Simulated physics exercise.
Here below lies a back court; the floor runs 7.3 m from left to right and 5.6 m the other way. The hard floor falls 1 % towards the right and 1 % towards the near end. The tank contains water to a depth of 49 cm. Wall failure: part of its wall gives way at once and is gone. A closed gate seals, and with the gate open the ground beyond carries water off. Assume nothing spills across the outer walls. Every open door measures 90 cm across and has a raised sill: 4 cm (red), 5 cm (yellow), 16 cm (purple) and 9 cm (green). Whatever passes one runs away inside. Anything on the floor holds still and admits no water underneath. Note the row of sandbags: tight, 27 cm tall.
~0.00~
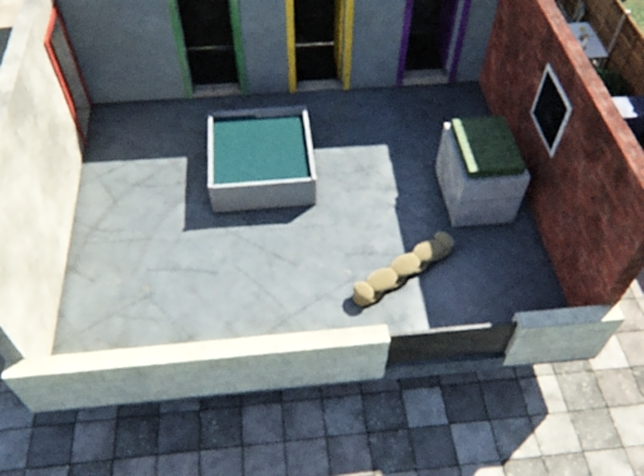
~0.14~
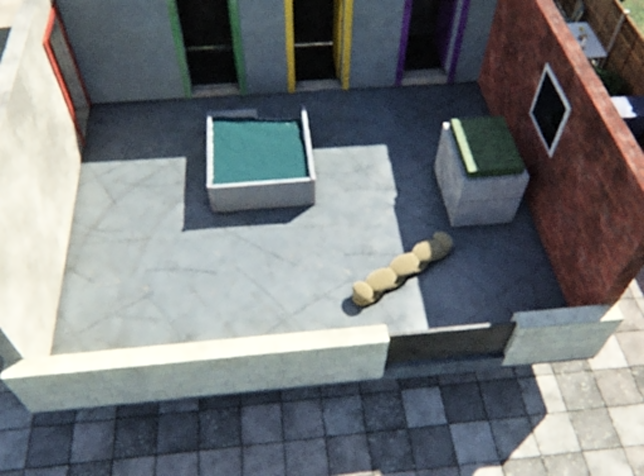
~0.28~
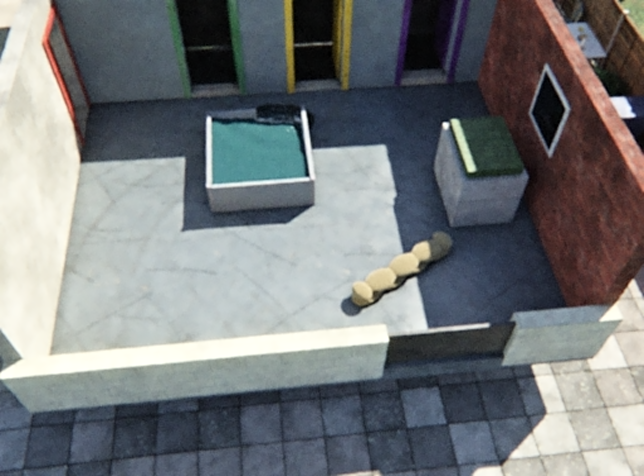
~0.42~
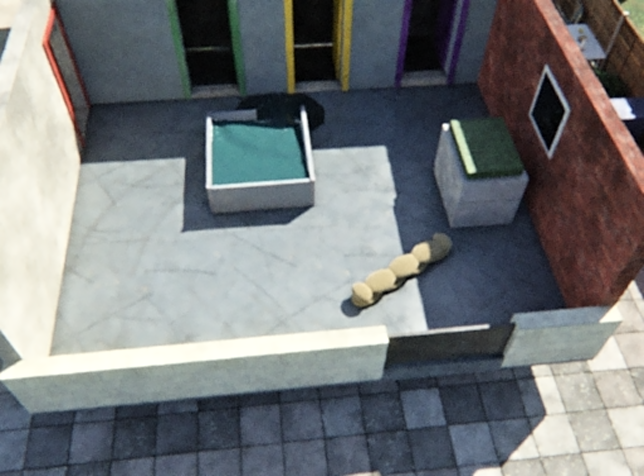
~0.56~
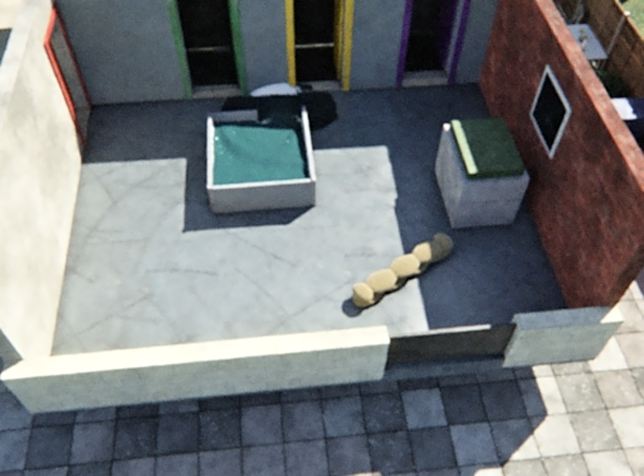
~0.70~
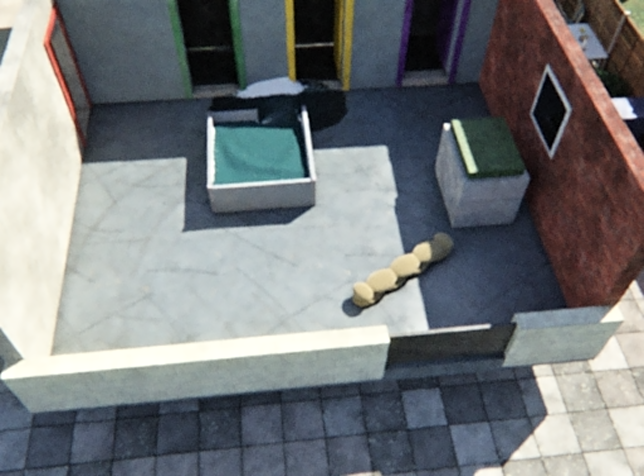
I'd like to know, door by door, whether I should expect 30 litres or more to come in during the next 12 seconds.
At the red door the inflow will be out of bounds. At the yellow door the inflow will be out of bounds. At the purple door the inflow will be within bounds. At the green door the inflow will be within bounds.
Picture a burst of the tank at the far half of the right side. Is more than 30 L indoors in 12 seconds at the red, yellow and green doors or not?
Compared with the limit, red is lower, yellow is lower and green is lower.
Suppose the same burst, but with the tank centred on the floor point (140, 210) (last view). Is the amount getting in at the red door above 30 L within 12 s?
Lab note: Red door, limit broken.
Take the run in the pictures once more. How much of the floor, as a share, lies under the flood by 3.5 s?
About 30 per cent.
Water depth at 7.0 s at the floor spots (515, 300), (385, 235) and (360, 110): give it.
About 1, 0 and 3 cm respectively.
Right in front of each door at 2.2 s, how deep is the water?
You'd get red at 0 cm, yellow at 16 cm, purple at 4 cm, and green at 9 cm.
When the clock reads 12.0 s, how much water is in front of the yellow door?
It's some 4.0 centimetres deep.
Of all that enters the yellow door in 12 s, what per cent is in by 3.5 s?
That works out near 70%.
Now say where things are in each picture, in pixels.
The tank at (260, 148) is whole and still, 49 cm deep, in the first frame.
Water pours out on the tank's far side and has run 0.5 m, to a hidden place; typically 8 cm deep outside, 49 cm at the tank's back, in the second frame.
The front is at a hidden place, 0.7 m from the gap on the tank's far side; 0.6 m2 of floor is under water; 49 cm left at the back of the tank, in the third frame.
Water pours out on the tank's far side and has run 1.2 m, to (292, 93); typically 5 cm deep outside, 49 cm at the tank's back, in the fourth frame.
Water pours out on the tank's far side and has run 1.4 m, to (235, 96); typically 6 cm deep outside, 50 cm at the tank's back, in the fifth frame.
Water pours out on the tank's far side and has run 1.6 m, to (337, 90); typically 6 cm deep outside, 47 cm at the tank's back, in the sixth frame.
After 1.4 s water covers 10 % of the floor and is deepest (32 cm) near (278, 100); red door not reached, yellow door 18 cm at the sill, 42 L in, purple door not reached, green door 9 cm at the sill, 0 L in.
After 2.2 s water covers 20 % of the floor and is deepest (26 cm) near (278, 100); red door not reached, yellow door 16 cm at the sill, 109 L in, purple door 4 cm at the sill, 0 L in, green door 9 cm at the sill, 2 L in.
After 3.5 s water covers 30 % of the floor and is deepest (18 cm) near (278, 100); red door 10 cm at the sill, 26 L in, yellow door 12 cm at the sill, 168 L in, purple door 3 cm at the sill, 0 L in, green door 7 cm at the sill, 4 L in.
After 7.0 s water covers 55 % of the floor and is deepest (10 cm) near (278, 100); red door 4 cm at the sill, 50 L in, yellow door 7 cm at the sill, 228 L in, purple door 2 cm at the sill, 0 L in, green door 4 cm at the sill, 4 L in.
After 12.0 s water covers 75 % of the floor and is deepest (6 cm) near (395, 352); red door 1 cm at the sill, 51 L in, yellow door 4 cm at the sill, 237 L in, purple door 3 cm at the sill, 0 L in, green door 2 cm at the sill, 4 L in.
